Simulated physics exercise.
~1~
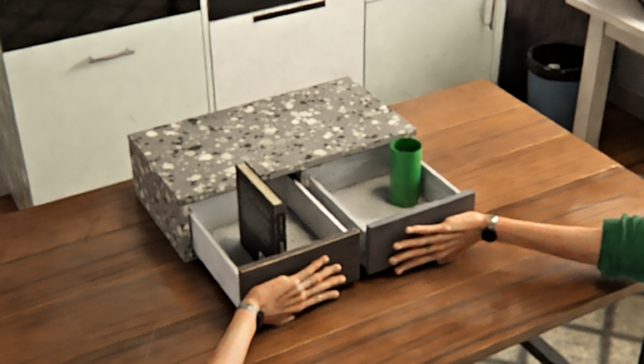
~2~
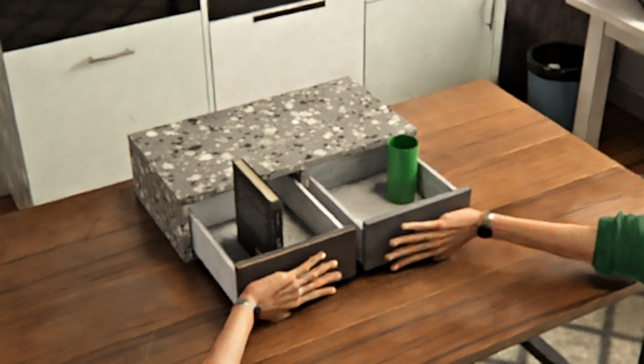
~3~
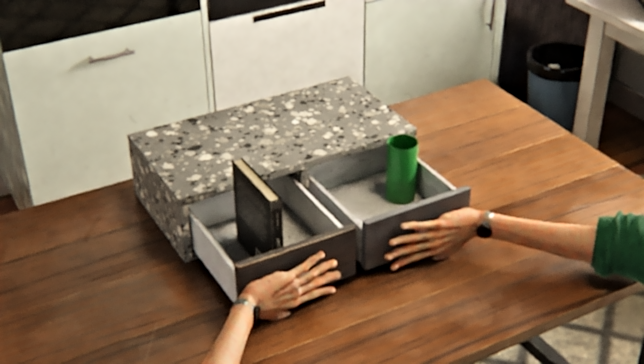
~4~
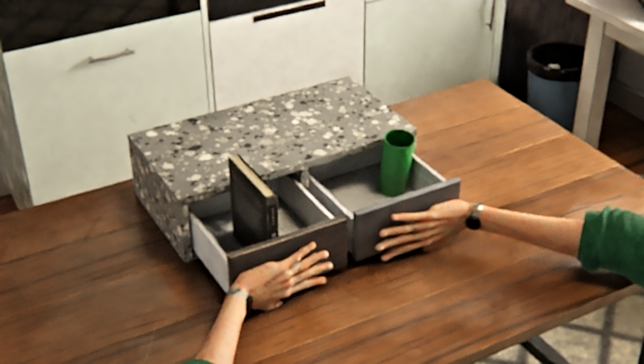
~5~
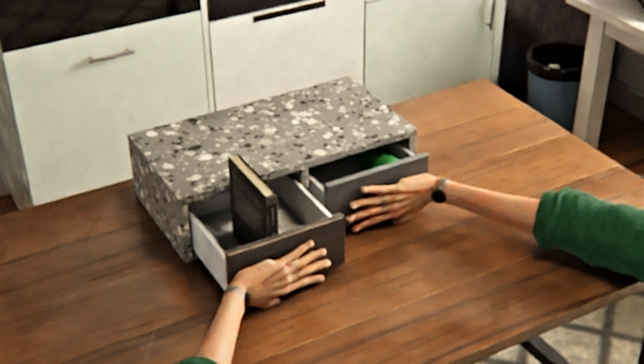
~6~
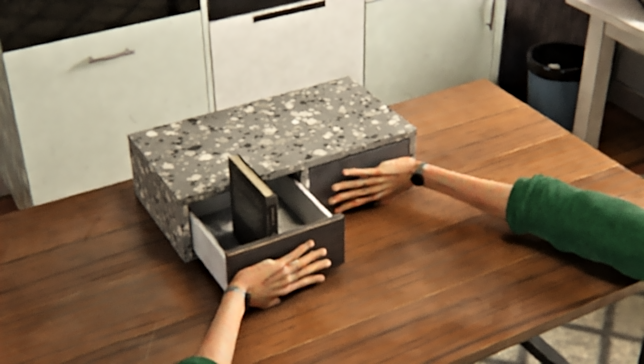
At first, a low speckled chest sits on a wooden table with both drawers open, a black book standing in the left one and a green beaker upright in the right one. A hand rests against the front of each drawer, and both begin to push. The left drawer slides in only slightly and stops, still ajar, with the book upright. The right drawer keeps moving as the beaker leans, then lies on its side. Finally, the right drawer shuts completely, hiding the beaker, while the left remains open under the other hand.
